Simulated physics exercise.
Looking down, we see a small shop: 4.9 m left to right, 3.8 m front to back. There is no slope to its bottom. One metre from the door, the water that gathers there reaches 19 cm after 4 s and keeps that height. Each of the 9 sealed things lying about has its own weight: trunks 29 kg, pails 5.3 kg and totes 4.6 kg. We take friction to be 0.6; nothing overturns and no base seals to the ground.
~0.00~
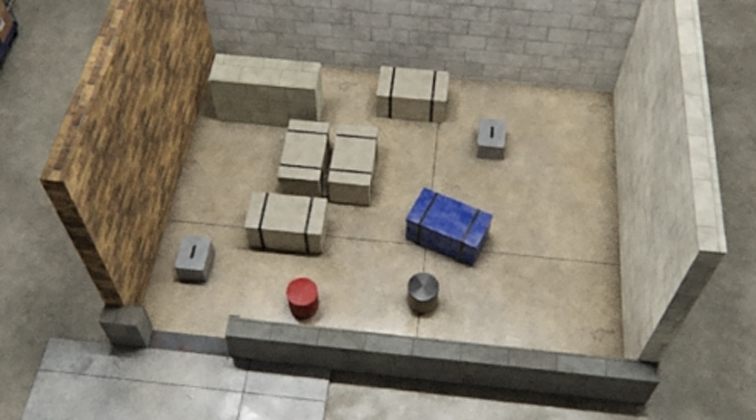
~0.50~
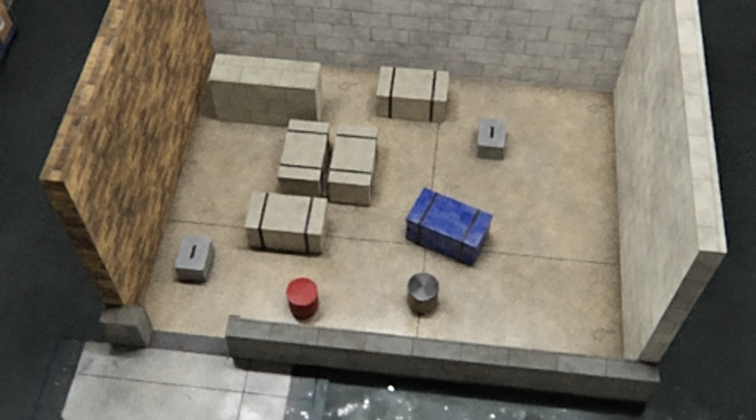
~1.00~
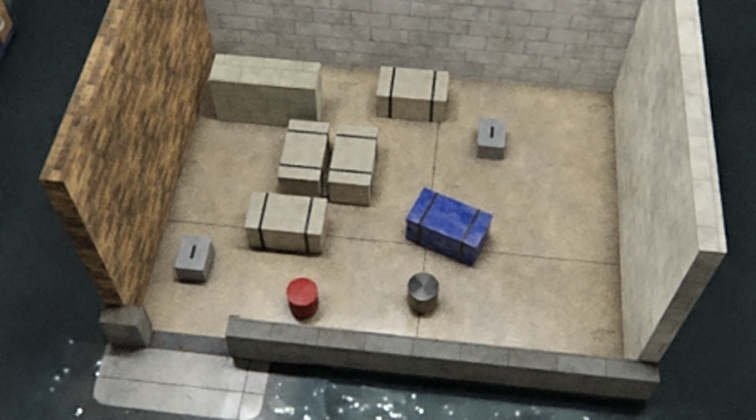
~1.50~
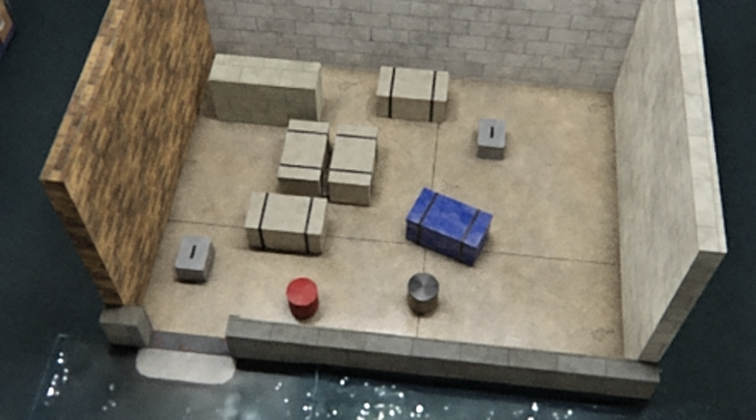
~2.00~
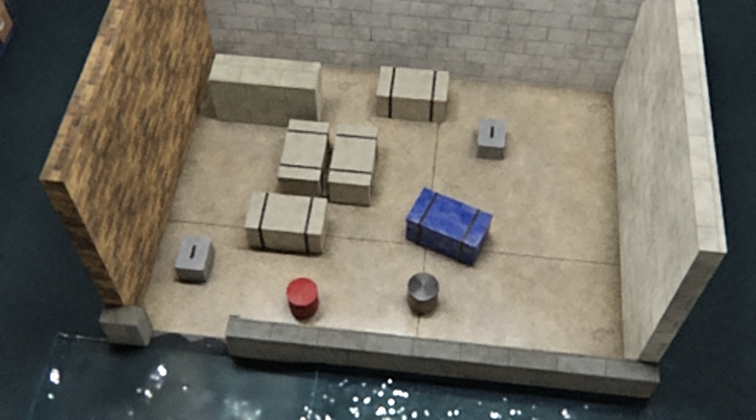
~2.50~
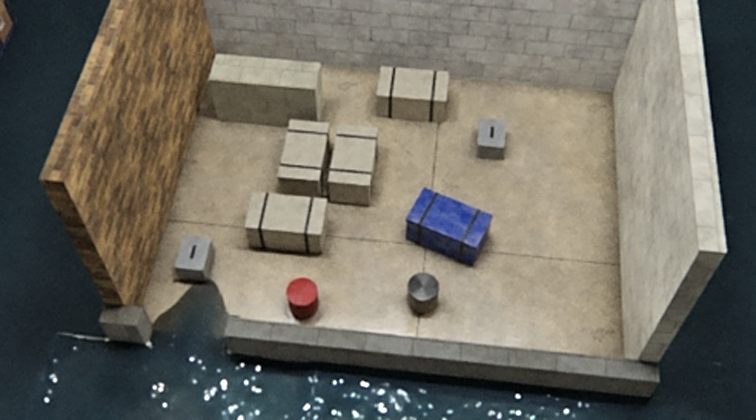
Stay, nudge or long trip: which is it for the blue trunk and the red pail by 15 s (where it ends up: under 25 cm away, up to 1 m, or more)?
Looking at where they end up, the blue trunk keeps its spot while the red pail keeps its spot.
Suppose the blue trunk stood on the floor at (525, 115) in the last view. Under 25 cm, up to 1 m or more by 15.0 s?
Result: It remains near its start.
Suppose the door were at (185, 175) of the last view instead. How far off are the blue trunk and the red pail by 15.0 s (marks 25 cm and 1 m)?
Blue trunk: Remains in position; red pail: Remains in position.
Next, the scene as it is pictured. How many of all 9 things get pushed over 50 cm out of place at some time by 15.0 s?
The number is 3.
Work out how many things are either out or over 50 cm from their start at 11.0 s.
Count then: 1.
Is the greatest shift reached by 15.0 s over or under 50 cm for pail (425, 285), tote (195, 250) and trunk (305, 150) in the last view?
Below, above, above.
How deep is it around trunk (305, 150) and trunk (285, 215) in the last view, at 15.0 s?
Some 8 cm at the first, some 7 cm at the second.
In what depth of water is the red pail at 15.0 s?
I'd say around 4 cm.
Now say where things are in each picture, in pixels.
In the first frame, the blue trunk at (450, 217) rests on the ground; the red pail at (302, 291) rests on the ground; 0.0 m2 under water; 0 of 9 have shifted.
In the second frame, the blue trunk at (450, 217), on the bottom; the red pail at (302, 291) rests on the ground; water covers 0.0 m2; 0 of 9 have shifted.
In the third frame, the blue trunk at (450, 217), on the bottom; the red pail at (302, 291) rests on the ground; water covers 0.0 m2; 0 of 9 have shifted.
In the fourth frame, the blue trunk at (450, 217) rests on the ground; the red pail at (302, 291) rests on the ground; water covers 0.0 m2; 0 of 9 have shifted.
In the fifth frame, the blue trunk at (450, 217) rests on the ground; the red pail at (302, 291), on the bottom; water covers 0.0 m2; 0 of 9 have shifted.
In the sixth frame, the blue trunk at (450, 217), on the bottom; the red pail at (302, 291) rests on the ground; water covers 0.3 m2; 0 of 9 have shifted.
After 3.5 s the blue trunk is near (450, 217), 0.0 m from its start, aground; the red pail is near (302, 291), 0.0 m from its start, aground; 0 afloat.
After 6.8 s the blue trunk is near (450, 217), 0.0 m from its start, aground; the red pail is near (302, 291), 0.0 m from its start, aground; 1 afloat.
After 11.0 s the blue trunk is near (450, 217), 0.0 m from its start, aground; the red pail is near (302, 291), 0.0 m from its start, aground; 2 afloat.
After 15.0 s the blue trunk is near (450, 217), 0.0 m from its start, aground; the red pail is near (302, 291), 0.0 m from its start, aground; 2 afloat.
